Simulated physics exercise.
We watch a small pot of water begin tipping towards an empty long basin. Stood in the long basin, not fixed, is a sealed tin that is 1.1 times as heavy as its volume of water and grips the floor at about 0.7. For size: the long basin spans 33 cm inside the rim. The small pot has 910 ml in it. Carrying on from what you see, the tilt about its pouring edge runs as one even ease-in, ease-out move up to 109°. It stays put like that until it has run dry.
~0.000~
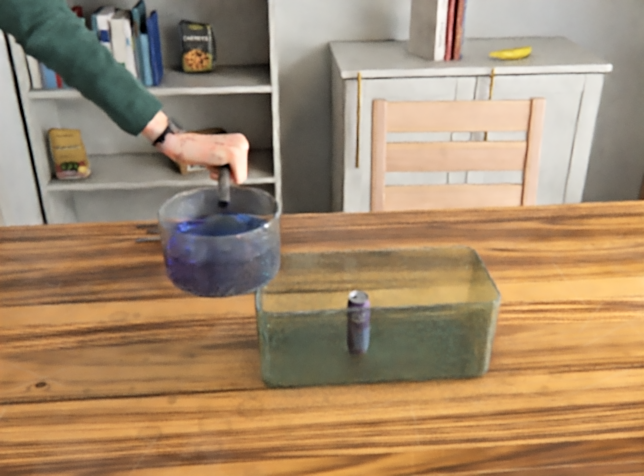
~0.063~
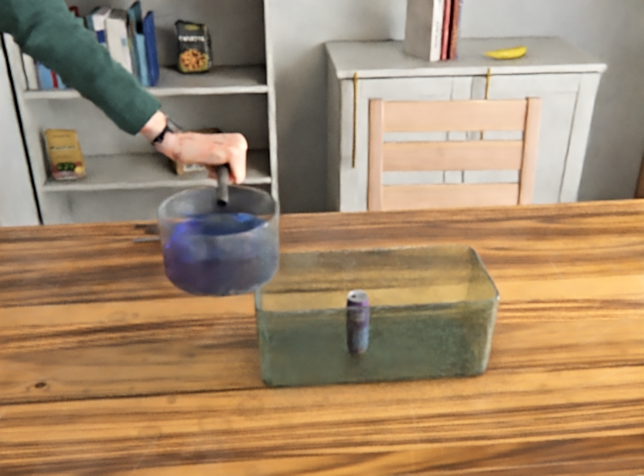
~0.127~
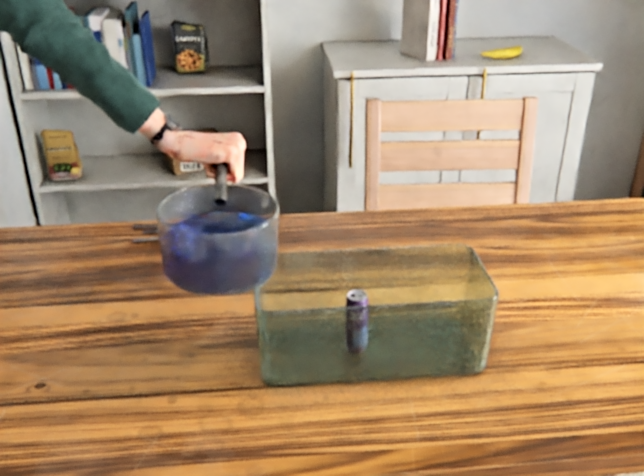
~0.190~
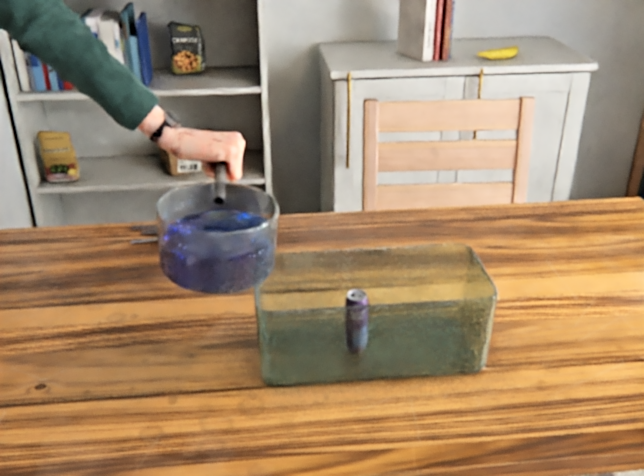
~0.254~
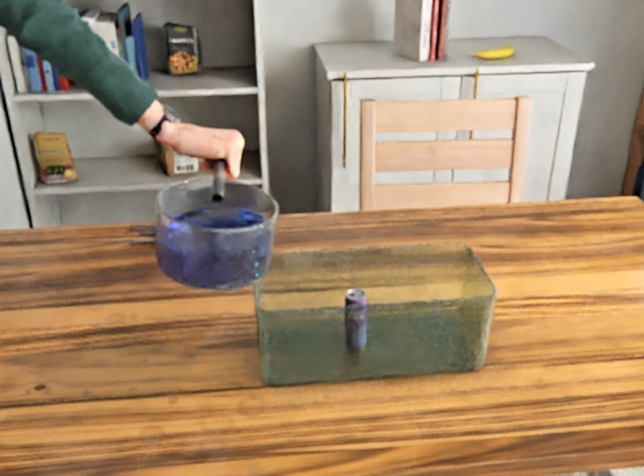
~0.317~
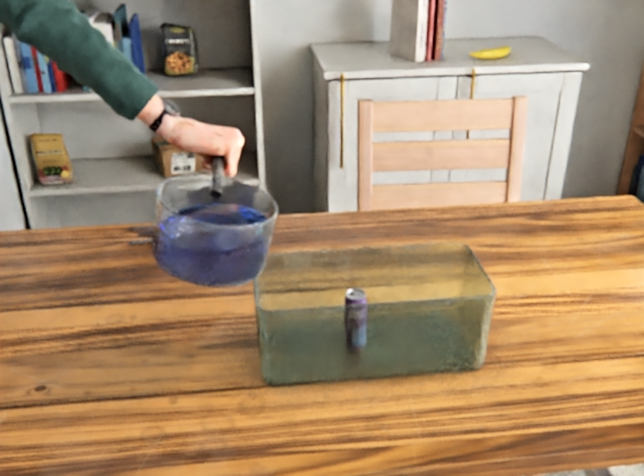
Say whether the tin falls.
It tips.
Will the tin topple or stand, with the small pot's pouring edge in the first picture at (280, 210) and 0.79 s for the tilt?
Result: Tin upright.
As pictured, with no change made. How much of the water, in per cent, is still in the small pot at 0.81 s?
Remaining: Near 78 % of the total.
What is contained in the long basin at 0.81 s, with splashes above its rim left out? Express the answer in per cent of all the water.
Near 2 in a hundred.
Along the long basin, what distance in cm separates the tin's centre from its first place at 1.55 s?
Near 1 cm.
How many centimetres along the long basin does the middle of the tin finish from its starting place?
6.5 cm.
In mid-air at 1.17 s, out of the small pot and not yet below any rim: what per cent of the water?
Airborne share: Near 20 %.
After 0.81 s the tilt is 64° and 78 per cent is still to pour; the tin stands where it began.
After 1.17 s the tilt is 99° and 18 per cent is still to pour; the tin stands where it began.
After 1.55 s the tilt is 109° and 0 per cent is still to pour; the tin leans 10°.
After 1.96 s the tilt is 109° and 0 per cent is still to pour; the tin lies on its side.
In the end the tin lies on its side.
